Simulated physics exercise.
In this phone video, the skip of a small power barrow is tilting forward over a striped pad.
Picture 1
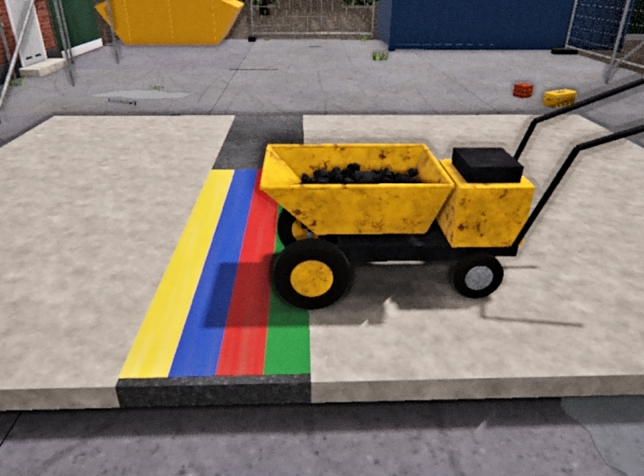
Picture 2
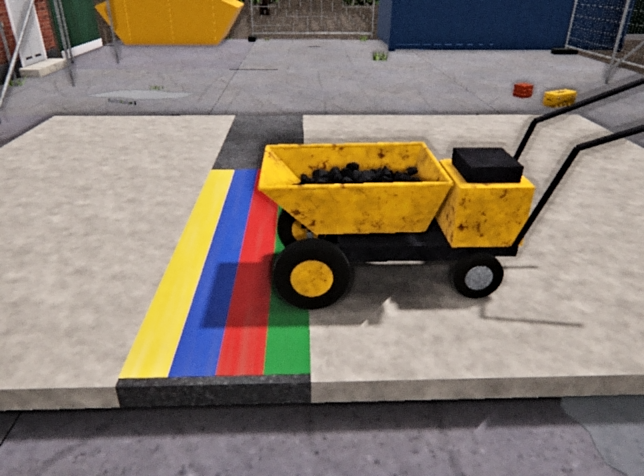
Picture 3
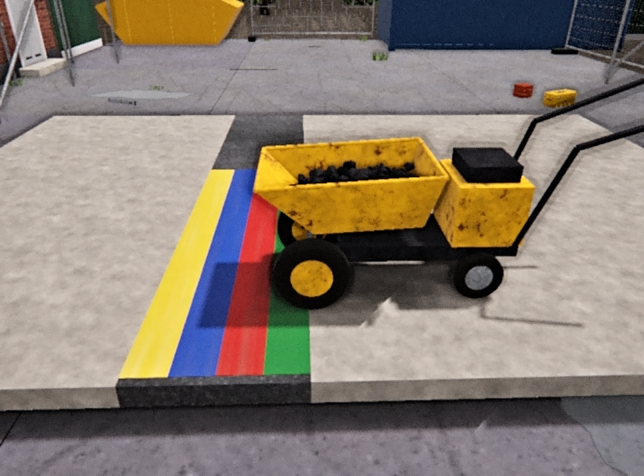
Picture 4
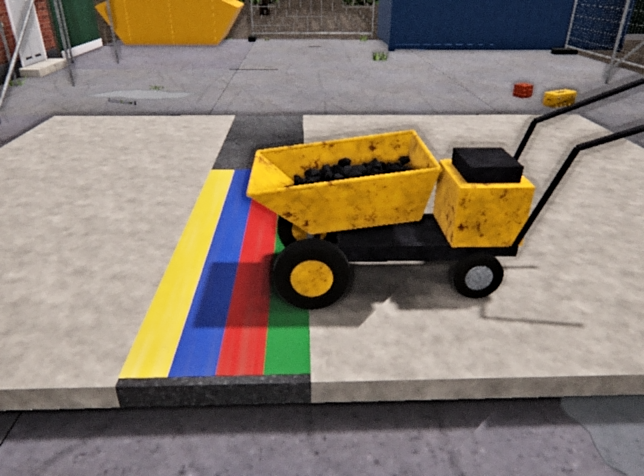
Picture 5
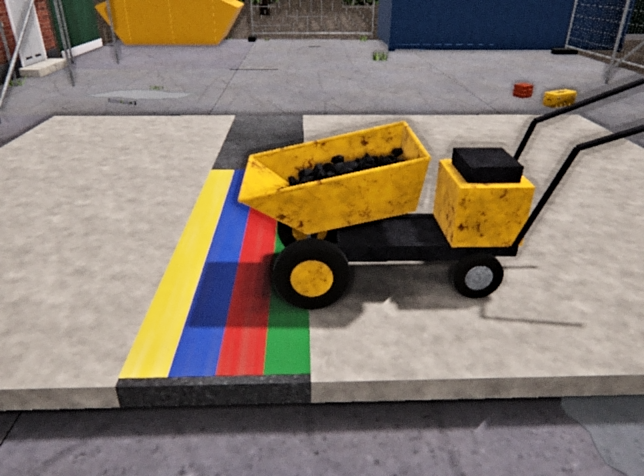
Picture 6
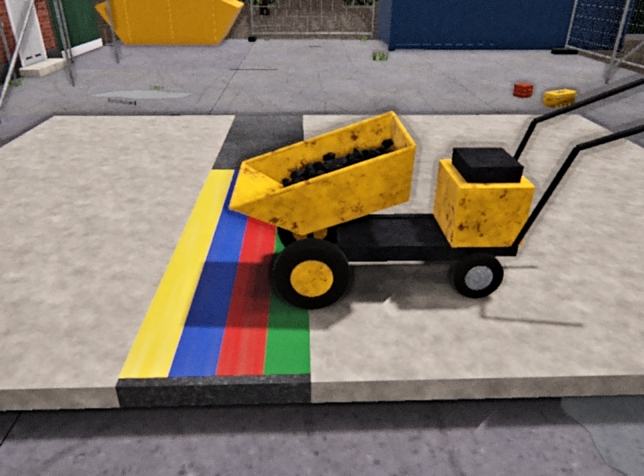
The yellow skip of a small barrow carrying dark lumps tilts forward over coloured stripes.
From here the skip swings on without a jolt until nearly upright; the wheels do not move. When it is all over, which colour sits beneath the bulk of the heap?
The bulk sits over the yellow colour.
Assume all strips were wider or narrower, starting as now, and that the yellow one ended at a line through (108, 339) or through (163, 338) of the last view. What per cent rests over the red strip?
The first case gives around 0 %, the second around 0 %.
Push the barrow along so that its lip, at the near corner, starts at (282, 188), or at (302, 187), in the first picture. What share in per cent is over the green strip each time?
First place: Around 0 per cent. Second place: Around 0 per cent.
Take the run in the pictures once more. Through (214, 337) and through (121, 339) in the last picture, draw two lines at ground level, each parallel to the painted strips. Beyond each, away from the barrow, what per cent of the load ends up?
70 % and 10 %.
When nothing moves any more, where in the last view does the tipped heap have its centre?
I'd place the middle at about (180, 276).
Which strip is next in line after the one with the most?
That blue strip.
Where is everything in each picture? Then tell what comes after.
Lip of the skip at (262, 188), level; top of the load at (361, 192), lumps of coal; green strip at (288, 331); red strip at (246, 332); blue strip at (203, 333); yellow strip at (159, 334), in the first frame.
Lip of the skip at (260, 188), level; top of the load at (349, 184), in the second frame.
Lip of the skip at (256, 191), tipped barely; top of the load at (374, 184), in the third frame.
Lip of the skip at (249, 195), tipped a little; top of the load at (383, 181), in the fourth frame.
Lip of the skip at (240, 200), tipped a little; top of the load at (376, 175), in the fifth frame.
Lip of the skip at (231, 208), tipped clearly; top of the load at (366, 169); green strip at (288, 331); red strip at (246, 332); blue strip at (203, 333); yellow strip at (159, 334), in the sixth frame.
Soon, skip tipped steeply; all in the skip.
A while on, skip tipped right over; about half in the skip; a small part over the blue strip; about a third over the yellow strip; a small part off the paint.
Towards the end, skip tipped right over; about a quarter in the skip; a small part over the blue strip; about a third over the yellow strip; about a quarter off the paint.
Finally, skip tipped right over; about a quarter in the skip; none over the green strip; none over the red strip; a small part over the blue strip; about a third over the yellow strip; about a quarter off the paint.
